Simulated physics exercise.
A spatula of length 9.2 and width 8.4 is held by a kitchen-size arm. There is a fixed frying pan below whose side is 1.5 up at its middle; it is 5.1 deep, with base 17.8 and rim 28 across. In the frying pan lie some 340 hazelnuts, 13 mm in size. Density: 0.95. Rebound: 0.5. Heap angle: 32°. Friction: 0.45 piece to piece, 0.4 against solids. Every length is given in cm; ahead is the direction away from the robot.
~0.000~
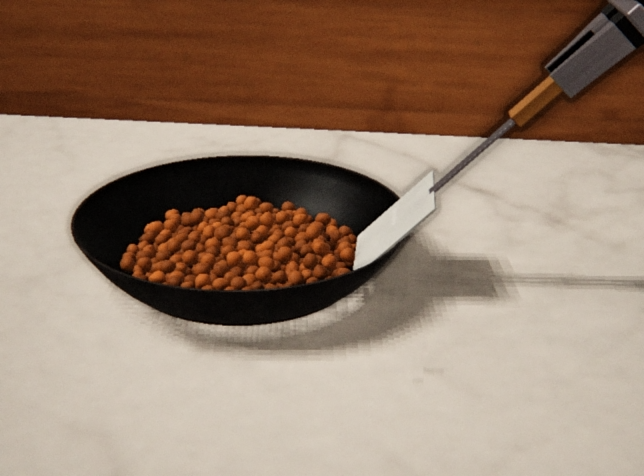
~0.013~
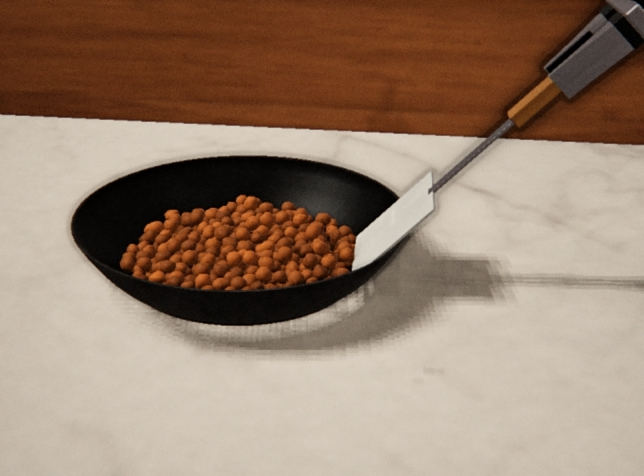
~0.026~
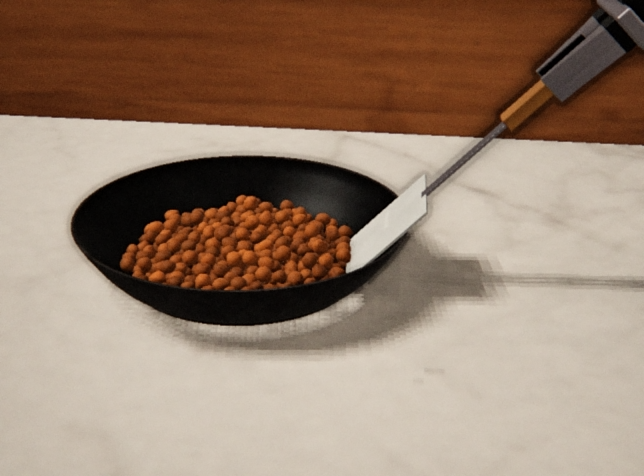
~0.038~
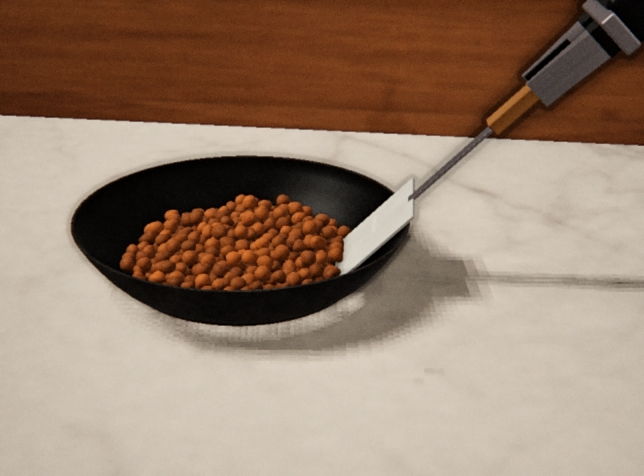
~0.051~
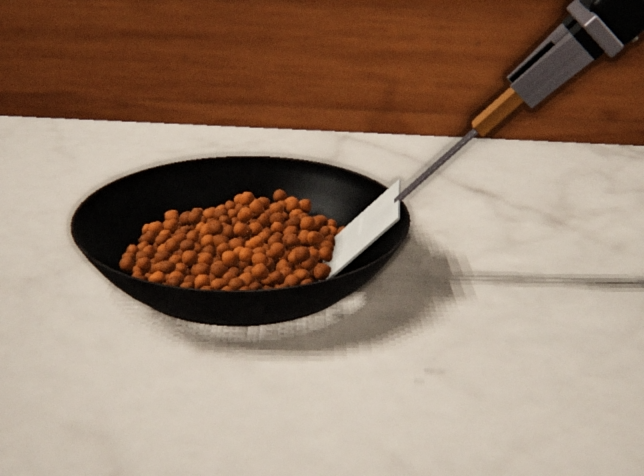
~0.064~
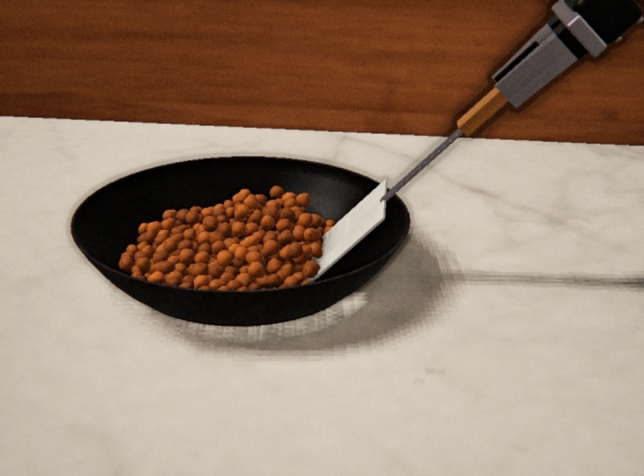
On a pale marble counter before a wooden backdrop, a robotic arm holds a white spatula at the right side of a black pan of hazelnuts, then slides it leftward into the pan, nudging the nearest nuts slightly.
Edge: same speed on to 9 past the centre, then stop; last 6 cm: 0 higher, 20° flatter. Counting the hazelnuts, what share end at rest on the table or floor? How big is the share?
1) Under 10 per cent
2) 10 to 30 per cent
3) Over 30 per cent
Option 1: Under 10 per cent.
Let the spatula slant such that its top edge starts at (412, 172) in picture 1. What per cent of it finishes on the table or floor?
About 10 per cent.
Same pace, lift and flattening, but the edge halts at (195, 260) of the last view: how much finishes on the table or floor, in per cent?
Something close to 0 in a hundred.
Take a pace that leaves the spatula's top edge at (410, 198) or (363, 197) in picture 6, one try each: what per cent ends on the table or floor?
Near 0 per cent in the first try and near 5 per cent in the second.
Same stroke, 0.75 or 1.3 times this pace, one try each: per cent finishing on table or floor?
0 and 5 %.
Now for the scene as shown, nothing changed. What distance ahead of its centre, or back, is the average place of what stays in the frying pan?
It sits some 5.0 centimetres ahead of centre.
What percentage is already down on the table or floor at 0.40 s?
Share at that moment: About 0 %.
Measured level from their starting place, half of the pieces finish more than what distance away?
The value is roughly 4 cm.
After 0.12 s, sloping 47°, highest piece 5 above the table; 345 in the frying pan.
After 0.18 s, sloping 42°, highest piece 6 above the table; 345 in the frying pan.
After 0.40 s, sloping 27°, highest piece 6 above the table; 336 in the frying pan, 8 on the table or floor, 1 on the blade or in flight.
After 1.45 s, sloping 27°, highest piece 6 above the table; 336 in the frying pan, 9 on the table or floor.
In the end, 336 in the frying pan, 9 on the table or floor. That is 3 % on the table or floor.
